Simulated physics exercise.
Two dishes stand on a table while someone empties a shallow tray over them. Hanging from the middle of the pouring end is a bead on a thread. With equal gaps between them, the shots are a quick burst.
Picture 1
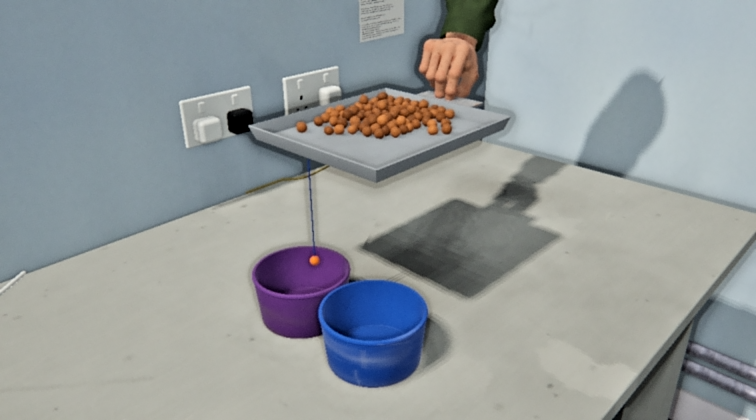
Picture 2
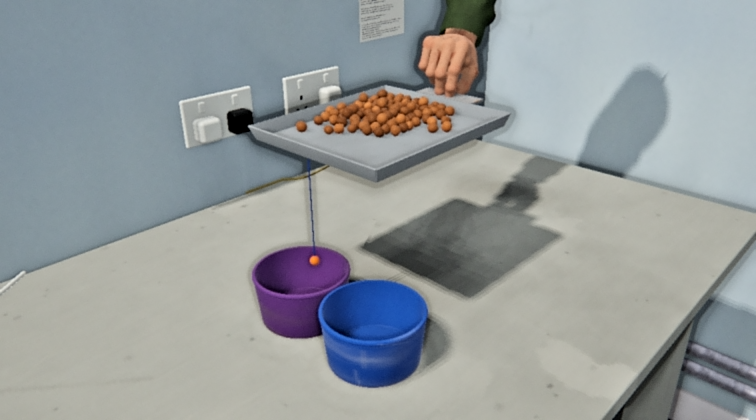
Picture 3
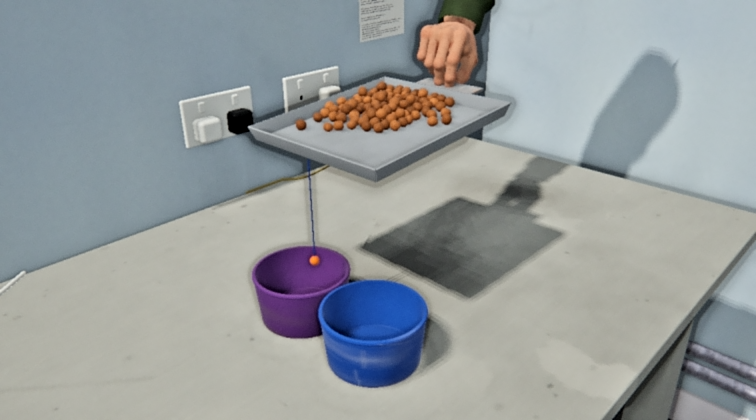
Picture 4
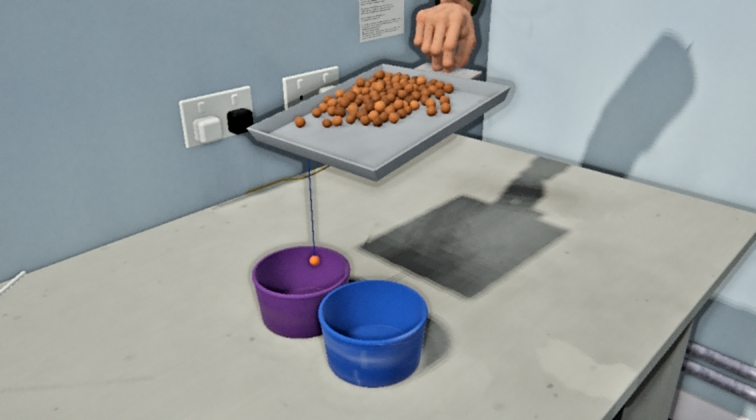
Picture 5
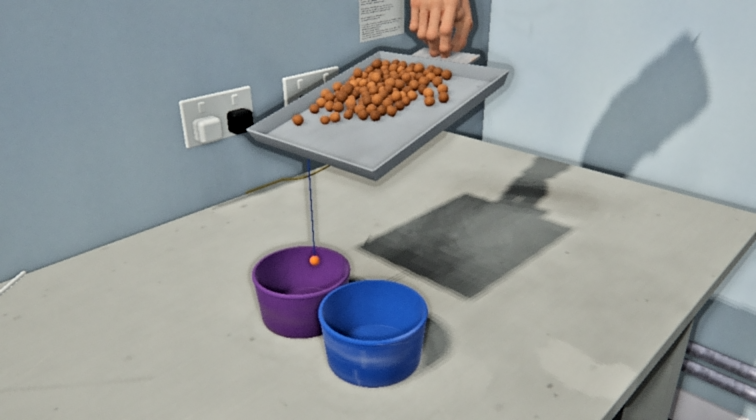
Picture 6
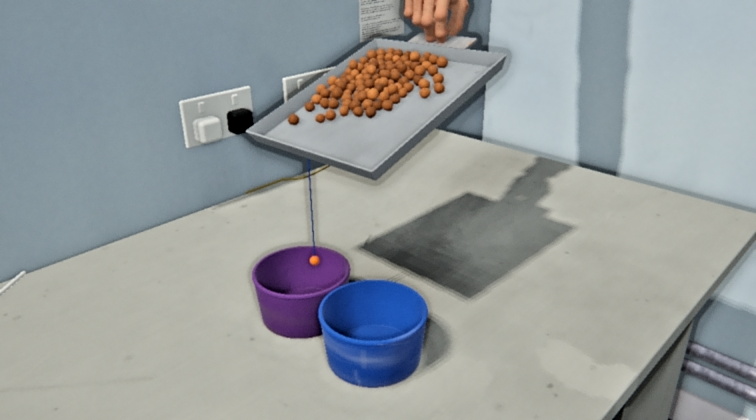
The footage shows a hand holding a shallow grey tray of small round brown nuts above a purple dish and a blue dish, then gradually raising its far end so the tray tilts, the nuts shifting slightly.
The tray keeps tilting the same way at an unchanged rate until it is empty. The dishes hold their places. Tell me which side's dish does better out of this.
Short answer, the left dish, that's where more goes.
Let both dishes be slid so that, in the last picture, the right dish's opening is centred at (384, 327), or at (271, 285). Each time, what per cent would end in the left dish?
You'd get 30 in a hundred first and 20 in a hundred after that.
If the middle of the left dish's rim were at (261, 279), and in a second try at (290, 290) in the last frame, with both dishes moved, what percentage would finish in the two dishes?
Around 80 percent the first time, around 50 percent the second.
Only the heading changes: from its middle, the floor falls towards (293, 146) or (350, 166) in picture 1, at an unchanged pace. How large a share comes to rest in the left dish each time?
In order: About 30, then 0 percent.
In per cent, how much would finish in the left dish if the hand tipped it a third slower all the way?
Estimate: Around 30%.
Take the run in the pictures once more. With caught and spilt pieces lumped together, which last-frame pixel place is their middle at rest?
The centre comes to rest close to (252, 325).
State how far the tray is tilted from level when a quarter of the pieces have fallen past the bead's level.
The angle is roughly 75° at that point.
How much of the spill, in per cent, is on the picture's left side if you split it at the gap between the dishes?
Estimate: About 100 in every hundred.
Shortly afterwards, tray tipped steeply; near two thirds on the tray; only a few in the left dish; a little outside both; a little in the air.
Next, tray tipped past a quarter turn; only a few on the tray; only a few in the right dish; near a quarter in the left dish; near half outside both; a little in the air.
Some moments later, tray tipped past a quarter turn; only a few in the right dish; near a quarter in the left dish; near two thirds outside both.
In the end, tray tipped past a quarter turn; only a few in the right dish; near a quarter in the left dish; near two thirds outside both.
